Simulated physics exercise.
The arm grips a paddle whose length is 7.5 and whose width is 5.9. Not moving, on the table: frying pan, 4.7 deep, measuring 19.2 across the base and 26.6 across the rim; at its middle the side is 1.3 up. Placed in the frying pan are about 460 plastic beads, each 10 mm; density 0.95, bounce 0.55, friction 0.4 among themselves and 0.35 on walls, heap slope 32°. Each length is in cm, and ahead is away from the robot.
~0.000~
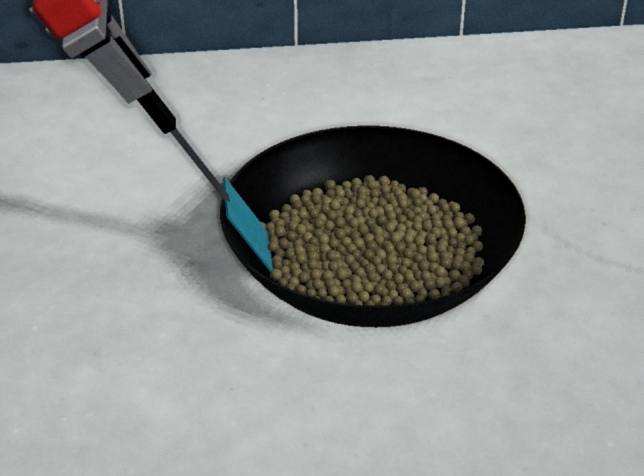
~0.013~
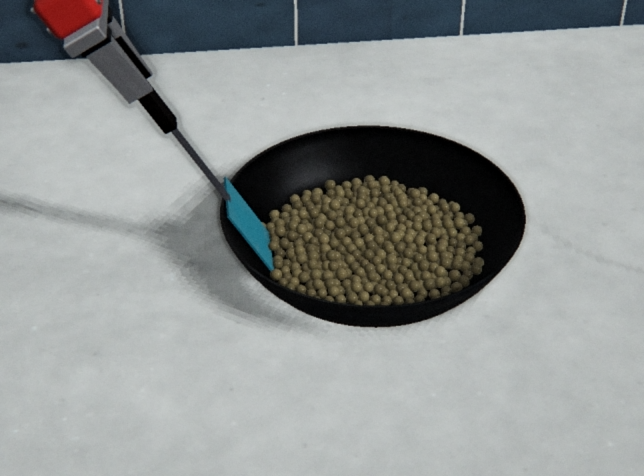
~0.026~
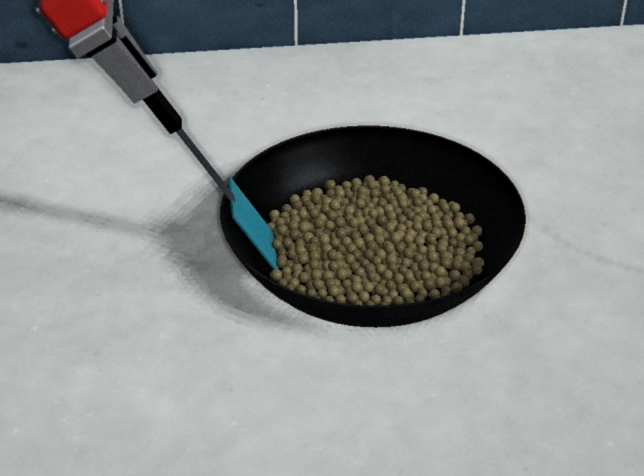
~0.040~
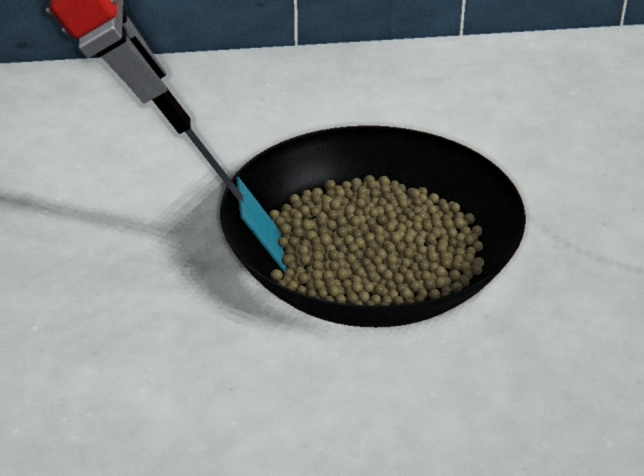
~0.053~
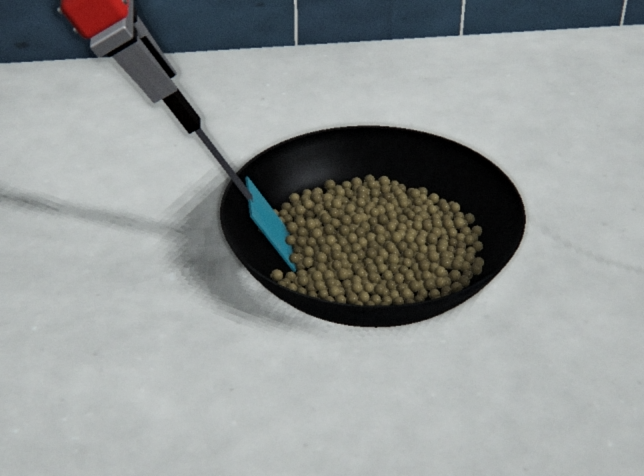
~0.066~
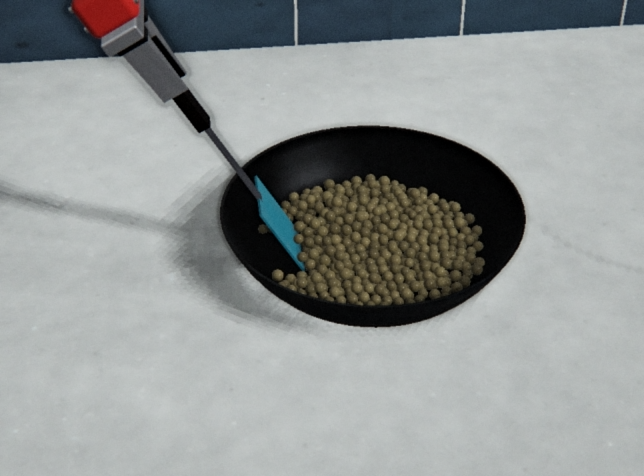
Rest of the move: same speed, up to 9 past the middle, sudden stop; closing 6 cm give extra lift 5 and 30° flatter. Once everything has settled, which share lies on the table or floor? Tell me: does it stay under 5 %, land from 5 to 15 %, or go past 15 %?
It stays under 5 %.
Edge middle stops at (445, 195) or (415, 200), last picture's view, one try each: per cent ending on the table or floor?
The two tries give near 0 and near 0 in a hundred.
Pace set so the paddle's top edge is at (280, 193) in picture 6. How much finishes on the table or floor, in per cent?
Some 5 per cent.
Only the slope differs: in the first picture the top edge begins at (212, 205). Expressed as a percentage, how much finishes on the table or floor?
Some 0 per cent.
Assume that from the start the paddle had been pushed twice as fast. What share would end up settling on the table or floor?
About 5 per cent.
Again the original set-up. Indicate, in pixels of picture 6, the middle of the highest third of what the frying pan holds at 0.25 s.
It is centred at roughly (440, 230).
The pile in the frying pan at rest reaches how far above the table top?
It reaches about 4.0 cm.
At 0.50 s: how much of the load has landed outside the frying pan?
It is near 0 percent.
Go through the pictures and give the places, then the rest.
The first frame shows paddle top edge at (226, 196), sloping 61°; upper third of the load around (369, 237), from x 260 to 480, top at y 180; 460 in the frying pan.
The second frame shows paddle top edge at (226, 196), sloping 61°; upper third of the load around (369, 237), from x 260 to 480, top at y 180.
The third frame shows paddle top edge at (231, 196), sloping 61°; upper third of the load around (369, 237), from x 260 to 480, top at y 180.
The fourth frame shows paddle top edge at (239, 196), sloping 61°; upper third of the load around (368, 236), from x 260 to 480, top at y 180.
The fifth frame shows paddle top edge at (249, 196), sloping 61°; upper third of the load around (368, 236), from x 265 to 480, top at y 180.
The sixth frame shows paddle top edge at (258, 195), sloping 61°; upper third of the load around (370, 235), from x 265 to 480, top at y 180; 460 in the frying pan.
By 0.16 s, sloping 61°, highest piece 4 above the table; 460 in the frying pan.
By 0.25 s, sloping 51°, highest piece 4 above the table; 460 in the frying pan.
By 0.50 s, sloping 31°, highest piece 3 above the table; 458 in the frying pan, 2 on the table or floor.
By 1.55 s, sloping 31°, highest piece 3 above the table; 458 in the frying pan, 2 on the table or floor.
Final count, 458 in the frying pan, 2 on the table or floor. That is 0 % on the table or floor.
